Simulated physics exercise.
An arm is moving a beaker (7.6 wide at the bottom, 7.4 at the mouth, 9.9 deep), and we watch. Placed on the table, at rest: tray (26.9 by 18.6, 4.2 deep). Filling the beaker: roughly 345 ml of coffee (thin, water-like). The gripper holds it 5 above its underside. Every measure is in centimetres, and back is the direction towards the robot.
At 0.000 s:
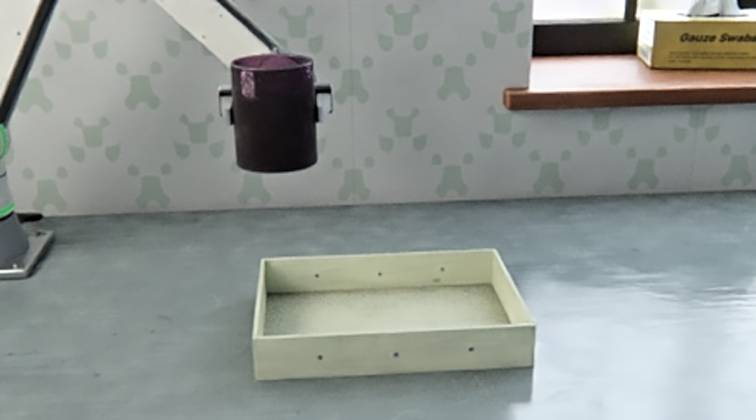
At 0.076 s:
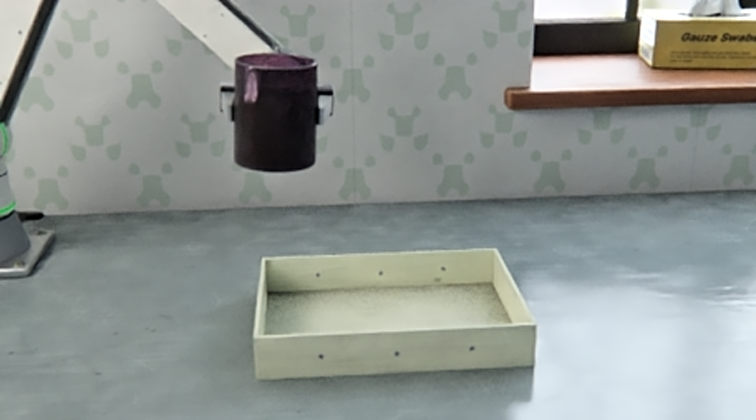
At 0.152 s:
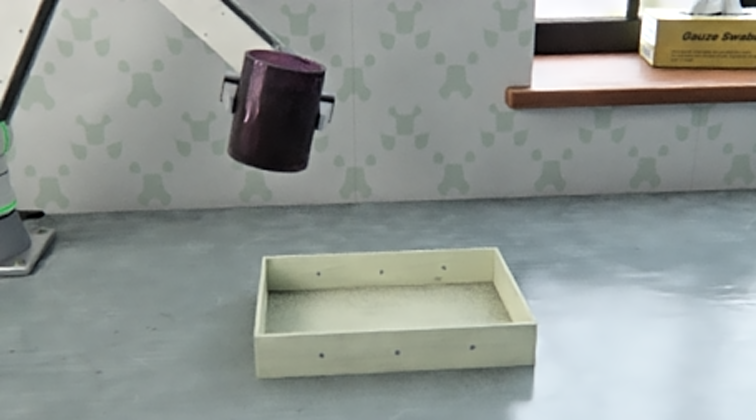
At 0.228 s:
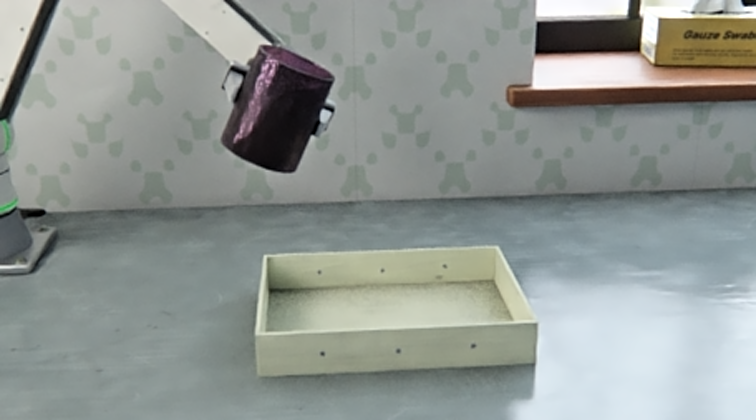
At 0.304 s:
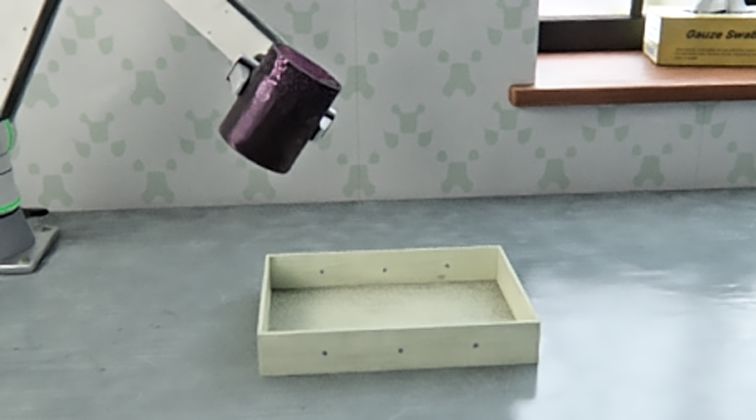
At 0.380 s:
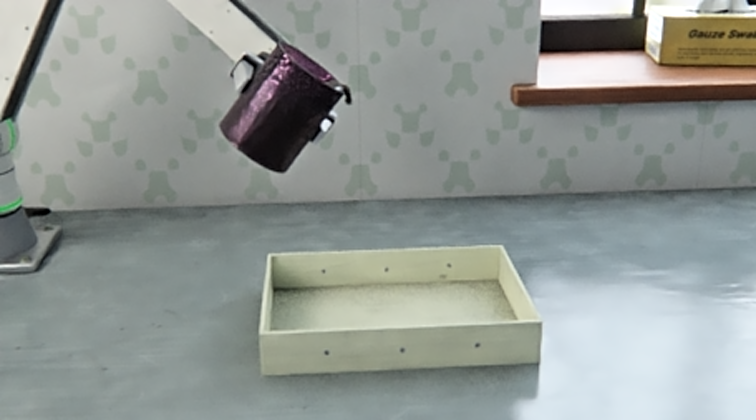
A robot arm tilts a dark purple container of liquid rightward above a shallow tray.
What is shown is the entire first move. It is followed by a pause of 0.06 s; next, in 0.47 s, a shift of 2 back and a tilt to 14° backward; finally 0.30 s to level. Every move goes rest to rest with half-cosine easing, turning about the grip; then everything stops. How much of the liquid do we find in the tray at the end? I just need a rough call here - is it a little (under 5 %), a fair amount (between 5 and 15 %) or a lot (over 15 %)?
It is a little, under 5 %.
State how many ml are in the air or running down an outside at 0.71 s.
About 5 ml.
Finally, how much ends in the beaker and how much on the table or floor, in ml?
I'd say close to 340 ml for the first and 0 ml for the second.
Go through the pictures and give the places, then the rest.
In the first picture, beaker middle at (275, 114), level; upper third of the coffee around (274, 96), from x 235 to 315, top at y 80; 345 ml in the beaker.
In the second picture, beaker middle at (276, 113), tilted 4° forward; upper third of the coffee around (275, 95), from x 240 to 315, top at y 75.
In the third picture, beaker middle at (276, 112), tilted 13° forward; upper third of the coffee around (279, 93), from x 230 to 315, top at y 75.
In the fourth picture, beaker middle at (277, 110), tilted 25° forward; upper third of the coffee around (285, 93), from x 230 to 325, top at y 75.
In the fifth picture, beaker middle at (280, 110), tilted 34° forward; upper third of the coffee around (290, 94), from x 225 to 335, top at y 75.
In the sixth picture, beaker middle at (282, 109), tilted 38° forward; upper third of the coffee around (291, 94), from x 225 to 350, top at y 80; 345 ml in the beaker.
After 0.71 s, tilted 6° forward, liquid up to 27 above the table; 340 ml in the beaker, 5 ml in the tray, 5 ml in the air or running down outside.
After 1.04 s, tilted 8° backward, liquid up to 27 above the table; 340 ml in the beaker, 5 ml in the tray.
After 1.41 s, level, liquid up to 27 above the table; 340 ml in the beaker, 5 ml in the tray.
After 2.21 s, level, liquid up to 27 above the table; 340 ml in the beaker, 5 ml in the tray.
At rest, 340 ml in the beaker, 5 ml in the tray. That is 2 % in the tray.
